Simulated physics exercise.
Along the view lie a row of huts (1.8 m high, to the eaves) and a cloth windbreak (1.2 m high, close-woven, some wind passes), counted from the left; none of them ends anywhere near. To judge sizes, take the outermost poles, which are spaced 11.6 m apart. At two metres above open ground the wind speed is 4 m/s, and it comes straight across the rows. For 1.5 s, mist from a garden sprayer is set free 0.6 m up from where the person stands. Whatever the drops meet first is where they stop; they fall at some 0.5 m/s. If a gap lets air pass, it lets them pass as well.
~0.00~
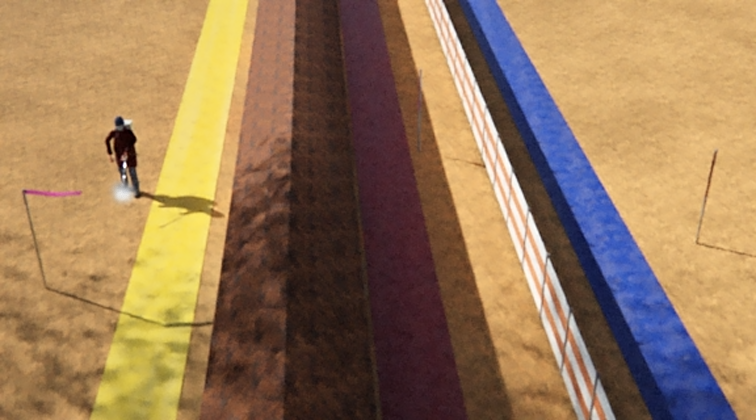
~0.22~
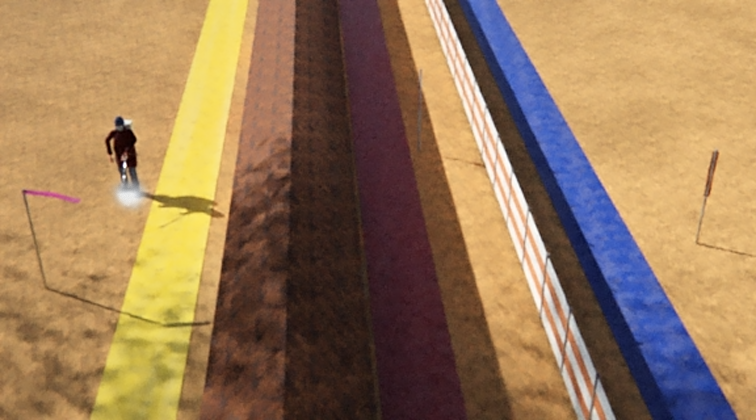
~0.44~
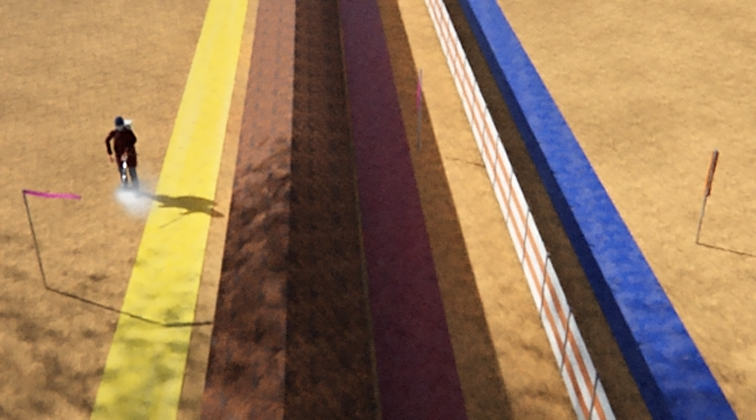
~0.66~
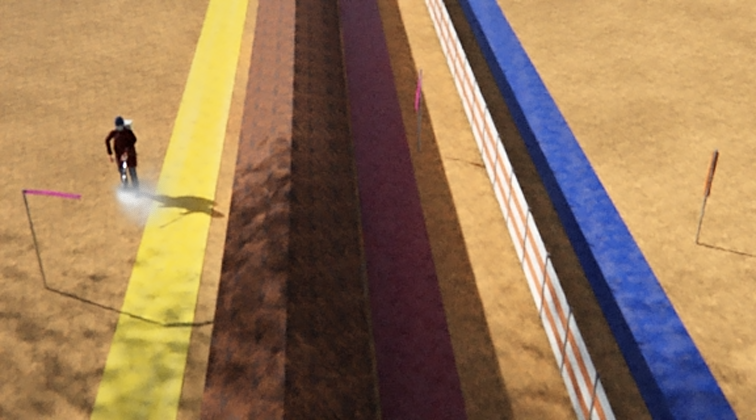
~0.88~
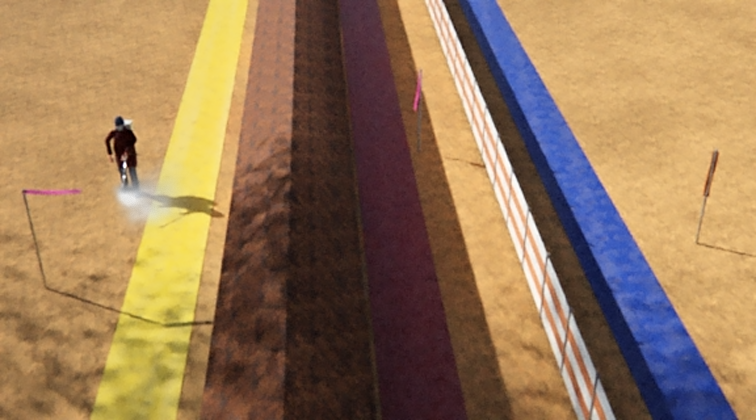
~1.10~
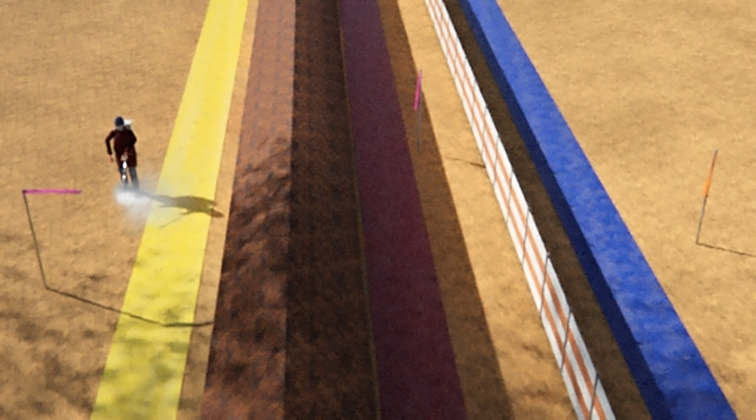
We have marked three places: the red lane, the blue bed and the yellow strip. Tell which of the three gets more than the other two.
The yellow one ends up with more than the other two.
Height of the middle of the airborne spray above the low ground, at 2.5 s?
I'd put it near 0.6 metres.
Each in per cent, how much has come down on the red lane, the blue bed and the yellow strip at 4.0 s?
The shares come to around 0 percent red, 0 percent blue, 50 percent yellow.
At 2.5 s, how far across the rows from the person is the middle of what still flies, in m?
1.0 m.
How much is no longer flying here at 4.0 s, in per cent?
About 80 %.
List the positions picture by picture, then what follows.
In the first picture, the left ribbon ends at (81, 193), leaning 85 degrees to the right, the spray in the air spans x = 115 to 130 around y = 190 and it comes from (124, 189).
In the second picture, the right ribbon ends at (707, 196), hanging almost straight, the spray in the air spans x = 120 to 140 around y = 195, the red one passes (398, 252), the blue one passes (604, 244) and the yellow one passes (170, 261).
In the third picture, the inner ribbon ends at (418, 110), hanging almost straight, the spray in the air spans x = 120 to 155 around y = 195 and the top of the row of huts crosses (293, 93).
In the fourth picture, the left ribbon ends at (81, 196), leaning 80 degrees to the right, the spray in the air spans x = 120 to 165 around y = 195, the red one passes (387, 184), the blue one passes (570, 178) and the yellow one passes (186, 191).
In the fifth picture, the right ribbon ends at (706, 196), hanging almost straight and the spray in the air spans x = 120 to 180 around y = 195.
In the sixth picture, the inner ribbon ends at (415, 110), hanging almost straight, the spray in the air spans x = 120 to 190 around y = 195 and the top of the cloth windbreak crosses (504, 151).
After 2.5 s, 45 % is in the air or yet to come; 0 % lies on the red lane, 0 % on the blue bed and 35 % on the yellow strip; the middle of what still flies is 0.5 m above the low ground, near (188, 193).
After 4.0 s, 19 % is in the air or yet to come; 0 % lies on the red lane, 0 % on the blue bed and 51 % on the yellow strip; the middle of what still flies is 1.7 m above the low ground, near (240, 131).
After 8.0 s, 9 % is in the air or yet to come; 0 % lies on the red lane, 0 % on the blue bed and 54 % on the yellow strip.
After 20.0 s, 1 % is in the air or yet to come; 0 % lies on the red lane, 0 % on the blue bed and 54 % on the yellow strip.
After 45.0 s, 0 % is in the air or yet to come; 1 % lies on the red lane, 0 % on the blue bed and 54 % on the yellow strip.
